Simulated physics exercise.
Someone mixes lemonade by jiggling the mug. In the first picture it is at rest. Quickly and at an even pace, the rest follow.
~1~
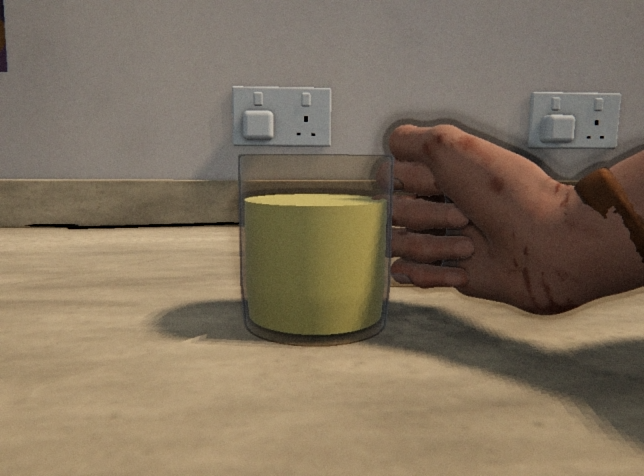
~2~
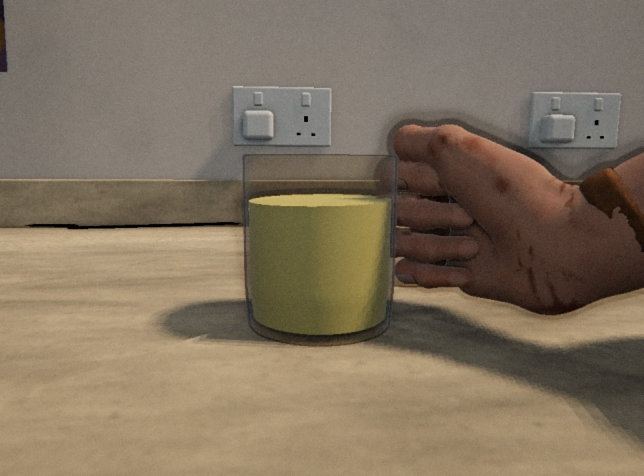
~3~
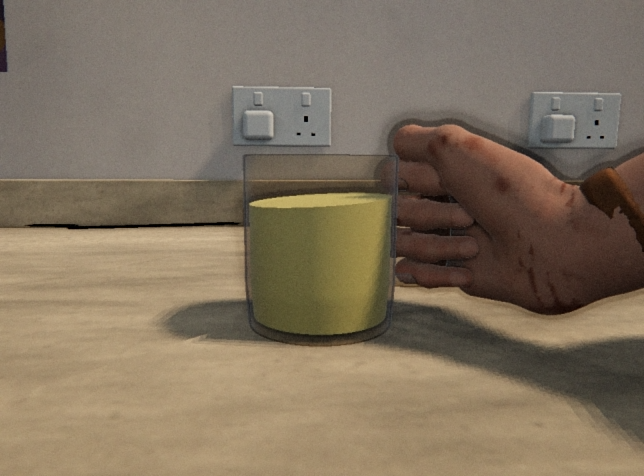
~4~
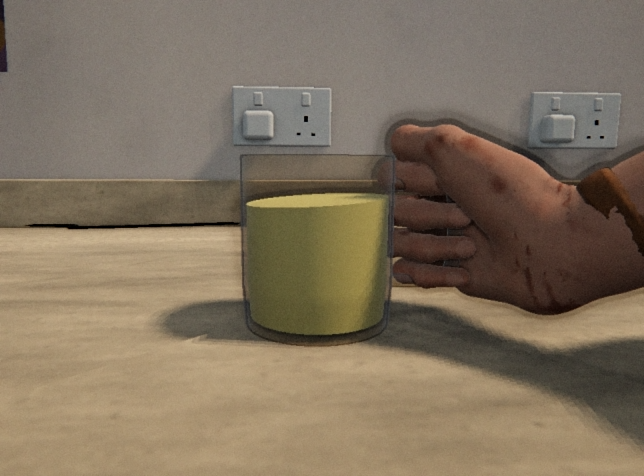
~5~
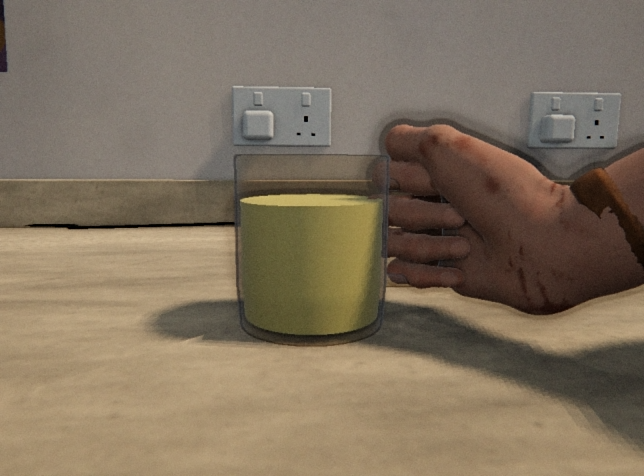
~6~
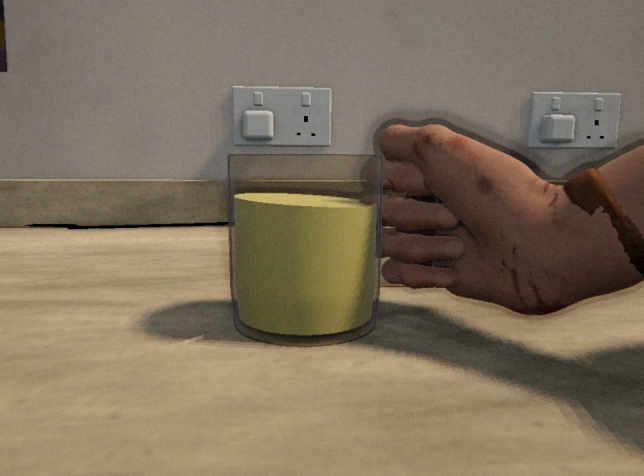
To begin with, a clear mug about three quarters full of yellow lemonade rests beside an open hand on a counter. The mug shifts slightly right, and the liquid's surface rises a little on the right. Mug and hand then slide left, the surface levelling before sitting slightly higher on the left.
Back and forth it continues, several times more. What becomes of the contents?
Most likely there will be nothing on the outside.
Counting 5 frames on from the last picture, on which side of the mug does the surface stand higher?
The right-hand edge, I reckon.
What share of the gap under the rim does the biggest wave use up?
About 20 %.
A moment on, the highest wave so far stays far below the rim.
When it is over, the highest wave so far stays far below the rim; nothing has left it.
